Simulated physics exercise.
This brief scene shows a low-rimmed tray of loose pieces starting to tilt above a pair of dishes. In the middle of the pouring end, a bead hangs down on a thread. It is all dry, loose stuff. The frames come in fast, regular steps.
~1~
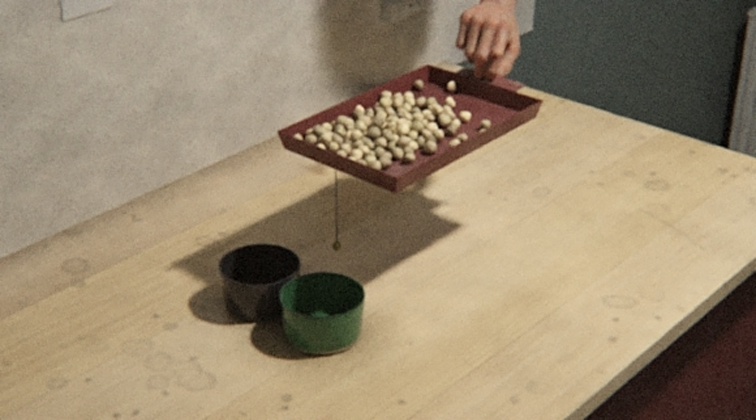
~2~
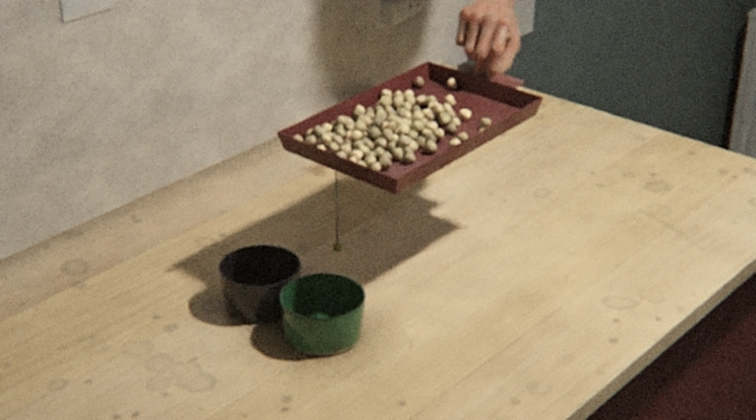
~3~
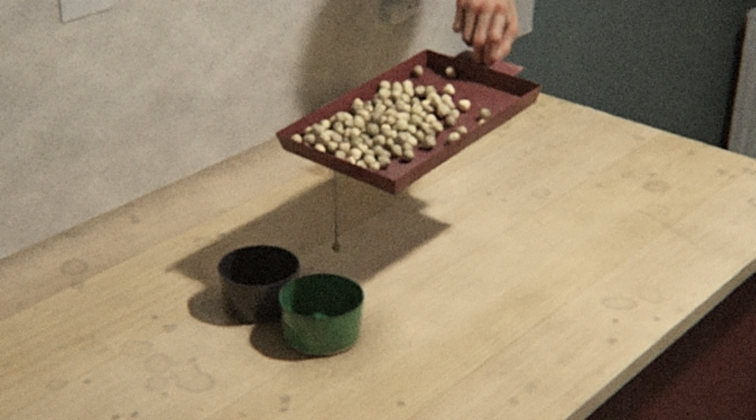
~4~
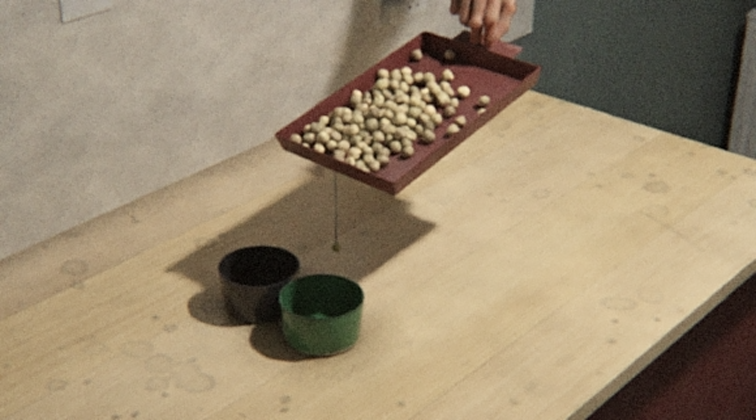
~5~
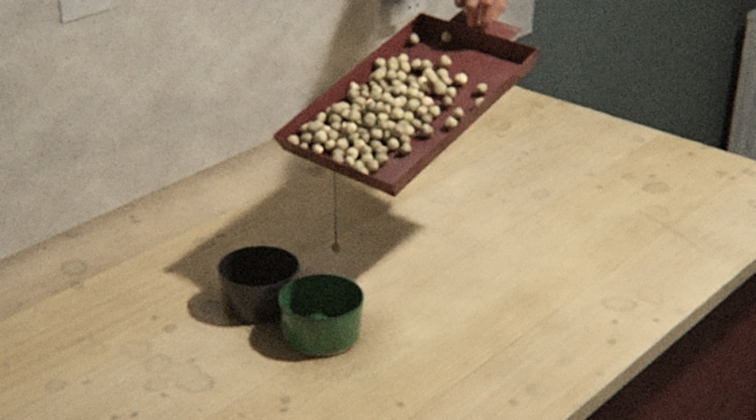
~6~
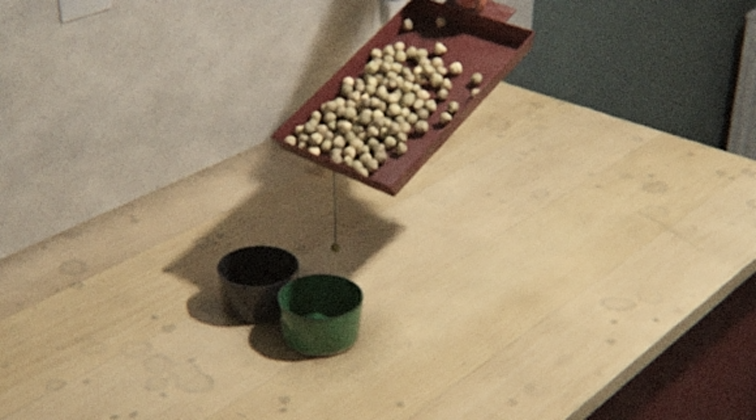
A hand raised the far end of a dark red tray of pale, round nuts, tilting it steadily toward its lower left edge above a black bowl and a green bowl on a wooden table.
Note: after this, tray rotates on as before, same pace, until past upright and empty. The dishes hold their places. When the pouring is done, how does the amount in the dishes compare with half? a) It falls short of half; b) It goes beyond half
b.
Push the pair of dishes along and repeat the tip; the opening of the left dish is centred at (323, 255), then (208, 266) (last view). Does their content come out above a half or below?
First below a half, then not half.
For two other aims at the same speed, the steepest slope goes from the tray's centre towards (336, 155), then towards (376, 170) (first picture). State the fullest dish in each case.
The first try favours the left of the two, the second the right of the two.
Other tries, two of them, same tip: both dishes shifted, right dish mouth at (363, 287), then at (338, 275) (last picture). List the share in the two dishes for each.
40 %, then 20 %.
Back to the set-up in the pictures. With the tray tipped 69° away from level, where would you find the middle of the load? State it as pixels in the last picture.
The load is centred near (344, 139).
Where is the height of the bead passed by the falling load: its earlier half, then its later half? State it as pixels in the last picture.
Near (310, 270) to start, and near (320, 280) afterwards.
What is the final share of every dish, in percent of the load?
At the end, 30 percent of the load sits in the left dish and 50 percent in the right dish.
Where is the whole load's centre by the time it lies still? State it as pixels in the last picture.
Once it all stops, the middle lies near (308, 323).
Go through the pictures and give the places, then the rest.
In the first picture, corners of the pouring end at (284, 131) and (396, 174), level; middle of the load at (384, 128), macadamia nuts; left dish at (231, 296); right dish at (294, 328); bead on its thread at (337, 246).
In the second picture, corners of the pouring end at (284, 132) and (396, 175), level; middle of the load at (384, 128).
In the third picture, corners of the pouring end at (282, 132) and (394, 176), tipped barely, level across its low end; middle of the load at (383, 123).
In the fourth picture, corners of the pouring end at (281, 133) and (393, 178), tipped a little, level across its low end; middle of the load at (388, 115).
In the fifth picture, corners of the pouring end at (279, 134) and (391, 180), tipped clearly, level across its low end; middle of the load at (380, 109).
In the sixth picture, corners of the pouring end at (277, 135) and (390, 182), tipped clearly, level across its low end; middle of the load at (381, 107), about a quarter on the move; left dish at (229, 298); right dish at (292, 330).
Soon, tray tipped steeply; most on the tray; a stray few in the right dish; a small part in the air.
A while on, tray tipped past a quarter turn; a small part on the tray; about a third in the right dish; about a quarter in the left dish; a small part outside both; about a quarter in the air.
Towards the end, tray tipped past a quarter turn; about half in the right dish; about a third in the left dish; about a quarter outside both.
Finally, tray tipped past a quarter turn; about half in the right dish; about a third in the left dish; about a quarter outside both.
